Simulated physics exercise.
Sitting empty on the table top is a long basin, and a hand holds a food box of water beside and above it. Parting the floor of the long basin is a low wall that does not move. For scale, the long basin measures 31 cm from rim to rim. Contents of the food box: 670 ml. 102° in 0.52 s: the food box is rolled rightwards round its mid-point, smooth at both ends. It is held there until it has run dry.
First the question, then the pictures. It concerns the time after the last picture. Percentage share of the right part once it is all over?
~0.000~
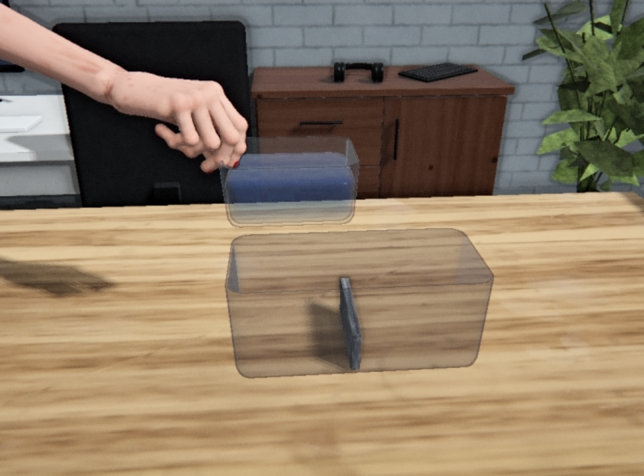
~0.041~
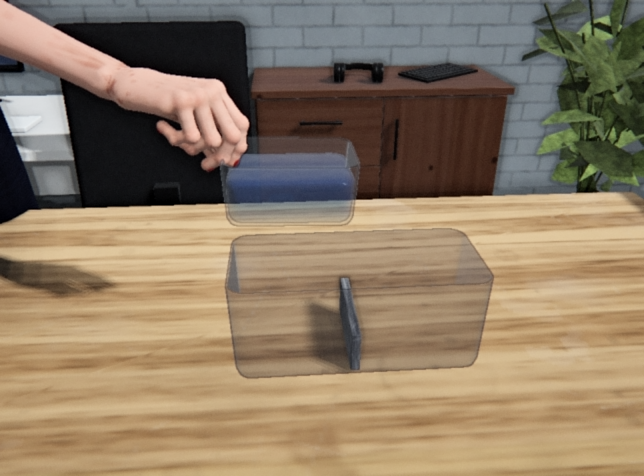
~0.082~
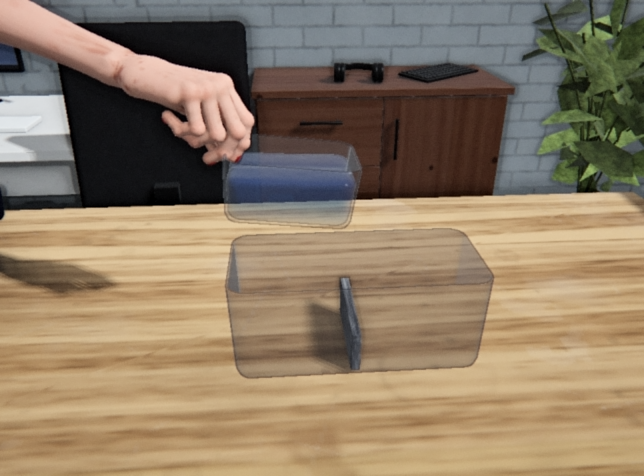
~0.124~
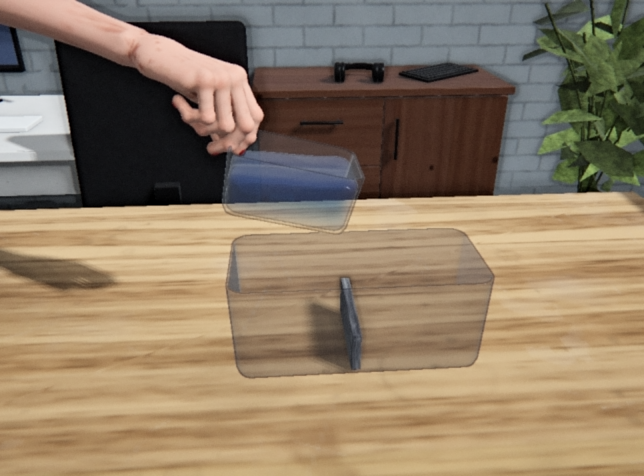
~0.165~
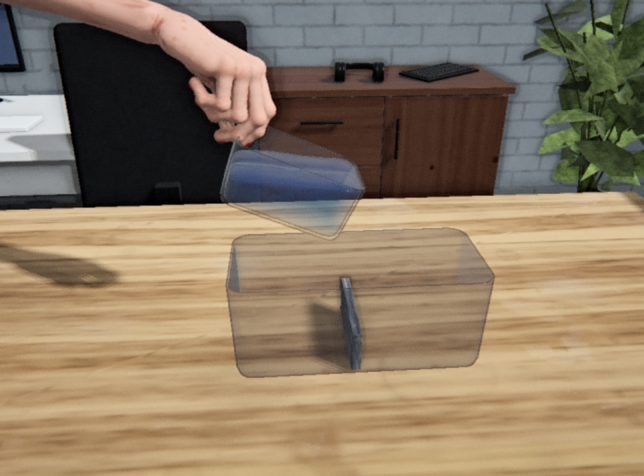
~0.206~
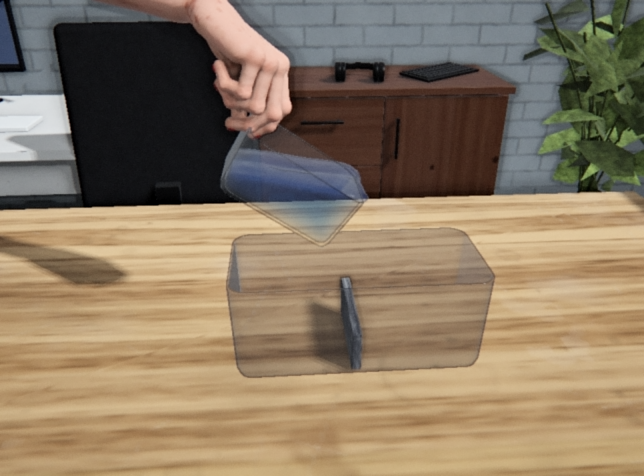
79 per cent.
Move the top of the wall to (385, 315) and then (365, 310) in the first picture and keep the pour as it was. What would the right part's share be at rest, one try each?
First try about 35 %, second try about 55 %.
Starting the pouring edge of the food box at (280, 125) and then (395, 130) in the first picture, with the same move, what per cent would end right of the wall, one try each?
5 in a hundred, followed by 85 in a hundred.
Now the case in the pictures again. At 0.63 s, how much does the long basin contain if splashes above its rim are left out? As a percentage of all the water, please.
Around 90 in a hundred.
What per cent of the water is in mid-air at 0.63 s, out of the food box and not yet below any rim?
Estimate: About 7 in a hundred.
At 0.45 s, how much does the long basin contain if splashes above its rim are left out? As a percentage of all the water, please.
I reckon close to 54 percent of it.
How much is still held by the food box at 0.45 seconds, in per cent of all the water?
Near 18 in a hundred.
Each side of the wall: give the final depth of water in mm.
Final reading - left some 6 mm, right some 26 mm.
By 0.45 s the tilt is 98° and 18 per cent is still to pour, 0 is left of the wall and 54 right of it.
By 0.63 s the tilt is 102° and 3 per cent is still to pour, 10 is left of the wall and 80 right of it.
By 0.82 s the tilt is 102° and 0 per cent is still to pour, 16 is left of the wall and 80 right of it.
By 1.02 s the tilt is 102° and 0 per cent is still to pour, 18 is left of the wall and 80 right of it.
At rest 19 per cent lies left of the wall, 79 right of it and 2 outside.
